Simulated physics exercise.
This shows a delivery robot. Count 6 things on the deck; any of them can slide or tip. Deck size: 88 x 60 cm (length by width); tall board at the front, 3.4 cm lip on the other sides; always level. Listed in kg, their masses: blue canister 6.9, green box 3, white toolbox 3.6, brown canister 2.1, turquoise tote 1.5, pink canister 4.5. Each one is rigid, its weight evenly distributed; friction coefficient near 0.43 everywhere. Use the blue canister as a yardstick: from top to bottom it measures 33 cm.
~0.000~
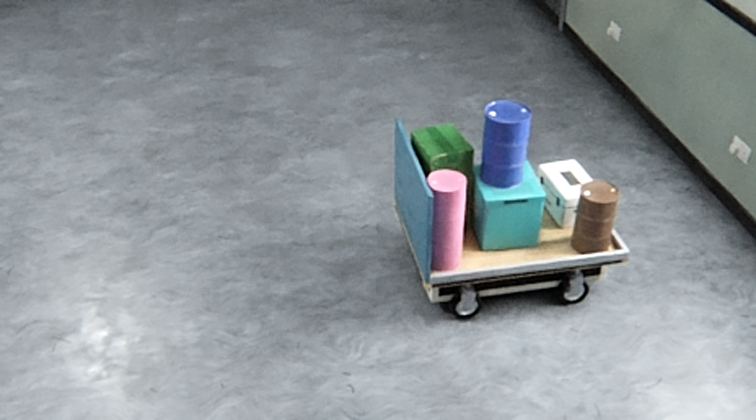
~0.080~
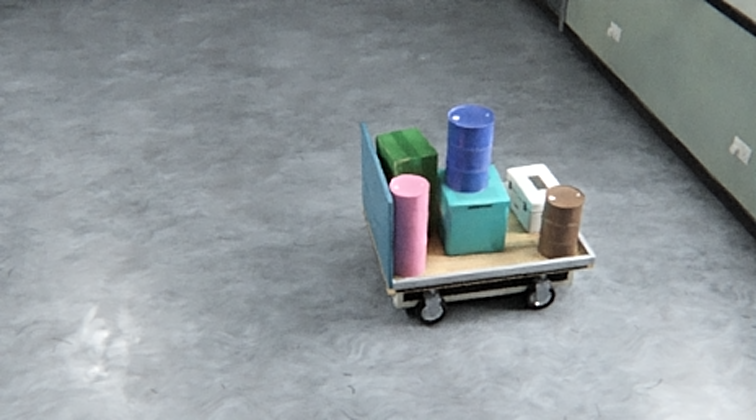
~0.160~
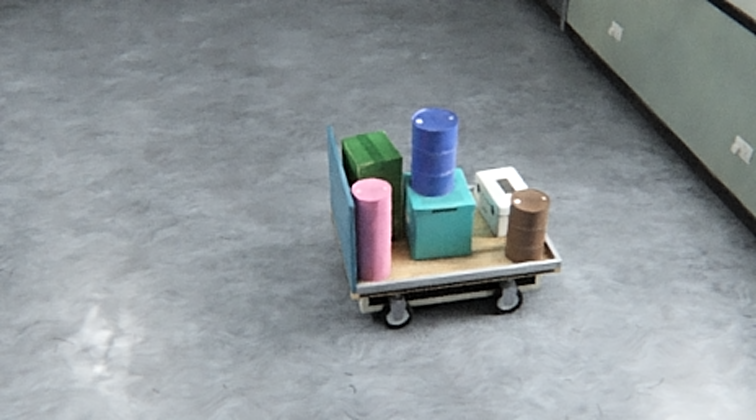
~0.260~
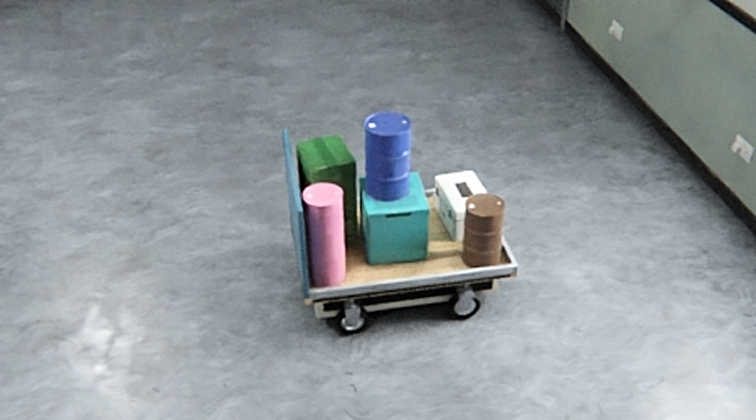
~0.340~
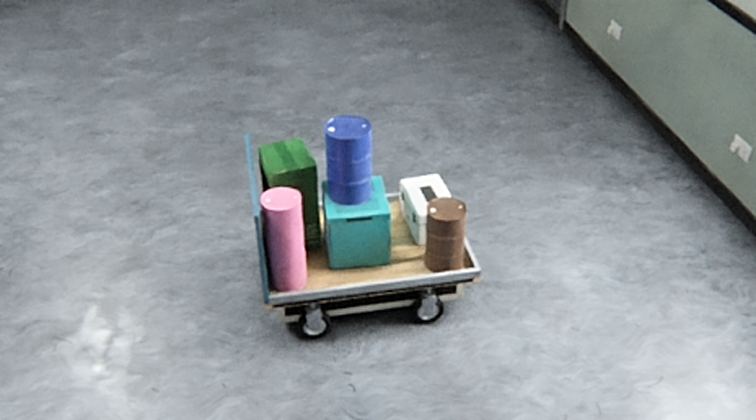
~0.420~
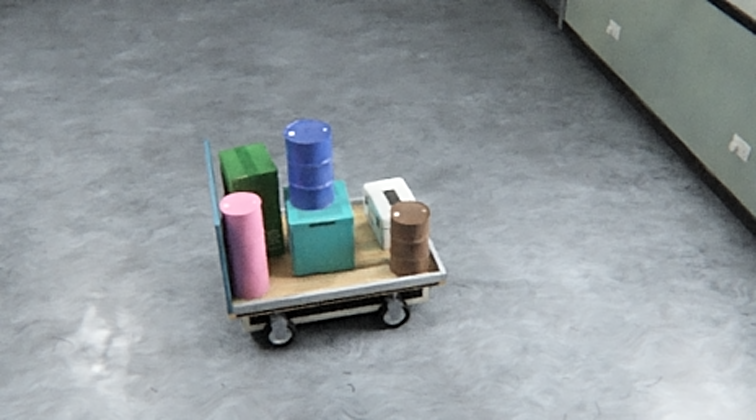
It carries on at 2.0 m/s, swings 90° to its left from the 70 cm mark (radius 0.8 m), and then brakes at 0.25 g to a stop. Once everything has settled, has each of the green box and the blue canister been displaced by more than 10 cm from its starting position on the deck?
Green box: Yes, displaced; blue canister: Yes, displaced.
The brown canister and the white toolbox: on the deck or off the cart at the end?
Final state - brown canister: Inside the limits; white toolbox: Inside the limits.
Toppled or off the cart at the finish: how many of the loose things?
Tally: 4.
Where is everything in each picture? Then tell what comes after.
In the first picture, 0 cm covered; green box (440, 182); blue canister (505, 145).
In the second picture, 16 cm covered; turquoise tote (470, 211); pink canister (408, 227).
In the third picture, 32 cm covered; white toolbox (504, 201); brown canister (527, 227).
In the fourth picture, 52 cm covered; turquoise tote (393, 219); pink canister (325, 236).
In the fifth picture, 68 cm covered; white toolbox (428, 209); brown canister (445, 236).
In the sixth picture, 84 cm covered, turned 2°; green box (252, 204); blue canister (310, 166).
After 0.72 s, 144 cm covered, turned 42°; green box now off the cart; blue canister 29° off upright near (155, 210); pink canister 47° off upright.
After 1.02 s, 204 cm covered, turned 85°; blue canister and turquoise tote now off the cart; pink canister 62° off upright; white toolbox moved 7 cm.
After 1.22 s, 243 cm covered, turned 90°; pink canister now off the cart; white toolbox moved 7 cm; brown canister moved 2 cm.
After 1.62 s, 294 cm covered, turned 90°; white toolbox moved 7 cm; brown canister moved 2 cm.
In the end (2.4 s), off the cart, blue canister, green box, turquoise tote and pink canister; the other 2 under 10 cm from the start.
